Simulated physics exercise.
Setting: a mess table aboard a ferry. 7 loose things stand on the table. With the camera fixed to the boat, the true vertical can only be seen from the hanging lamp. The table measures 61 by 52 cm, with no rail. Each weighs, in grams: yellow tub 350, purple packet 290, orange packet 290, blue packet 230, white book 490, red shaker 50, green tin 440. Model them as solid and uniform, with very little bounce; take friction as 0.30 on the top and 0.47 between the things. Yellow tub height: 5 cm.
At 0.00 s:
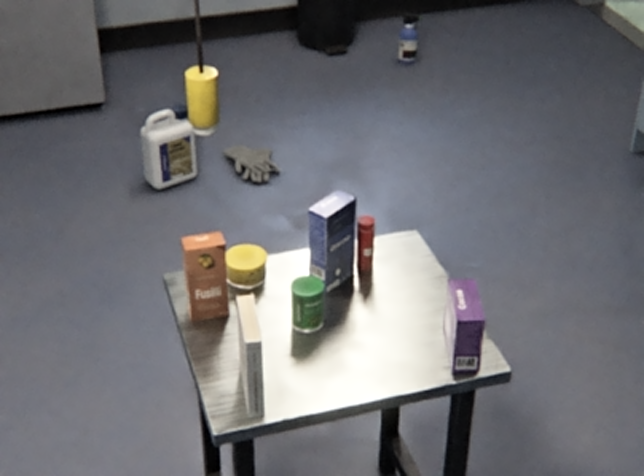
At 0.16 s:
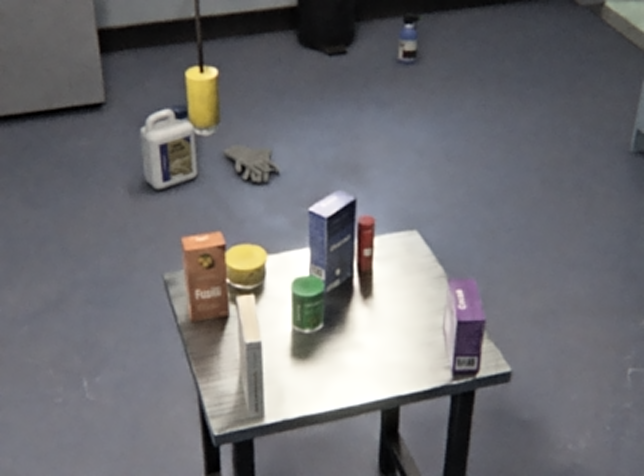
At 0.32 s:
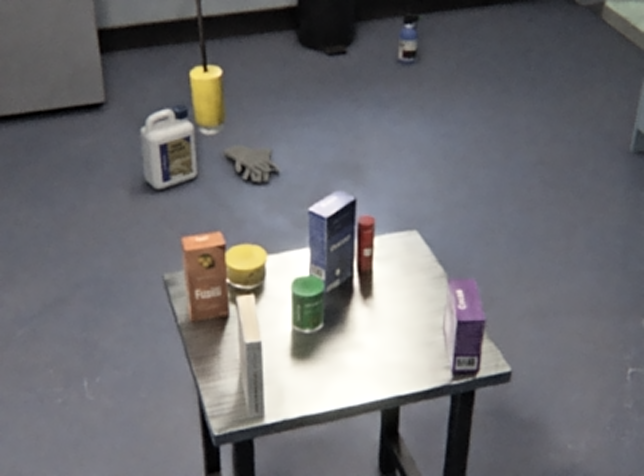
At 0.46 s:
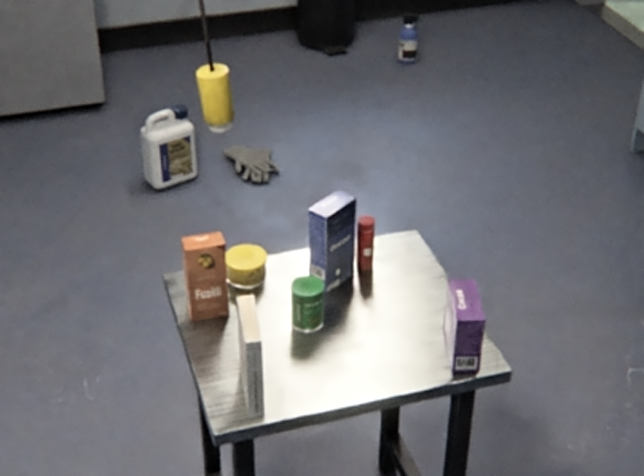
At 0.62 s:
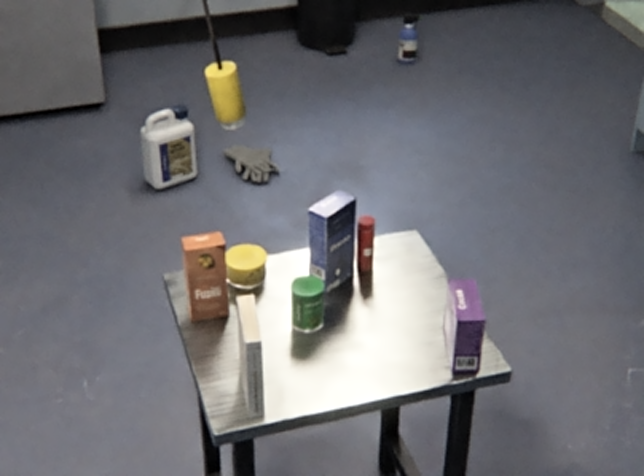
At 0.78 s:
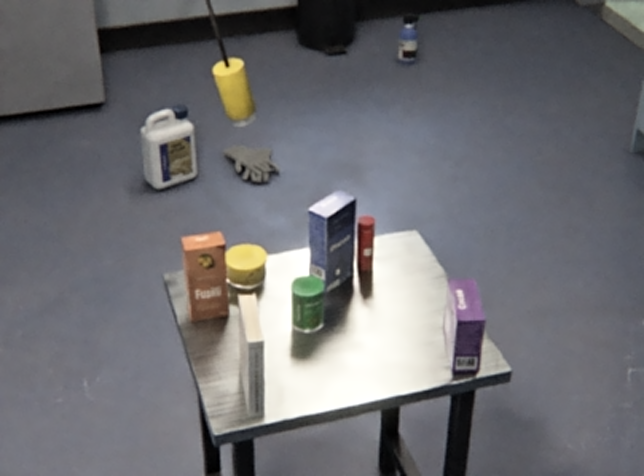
Table with seven small boxes, tins and containers standing still while a hanging yellow lamp slowly swings rightward above the floor behind.
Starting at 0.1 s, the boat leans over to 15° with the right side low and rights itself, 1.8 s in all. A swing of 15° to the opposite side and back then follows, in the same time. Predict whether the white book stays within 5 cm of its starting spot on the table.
Goes beyond it.
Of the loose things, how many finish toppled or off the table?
The answer: 1.
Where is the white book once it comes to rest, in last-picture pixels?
At pixel (363, 369) or so, give or take.
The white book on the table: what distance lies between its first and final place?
I'd put it at about 24 centimetres.
After 1.08 s, boat heeled 15°, right side down; white book tipped 51° from how it sat near (292, 359).
After 1.18 s, boat heeled 14°, right side down; white book on its side near (322, 376).
After 1.28 s, boat heeled 12°, right side down; white book on its side near (341, 373).
After 1.88 s, boat level; white book on its side near (363, 369).
At rest (4.2 s), tipped over on the table, white book; the other 6 in place, give or take 5 cm. In the last view, white book near (363, 369).
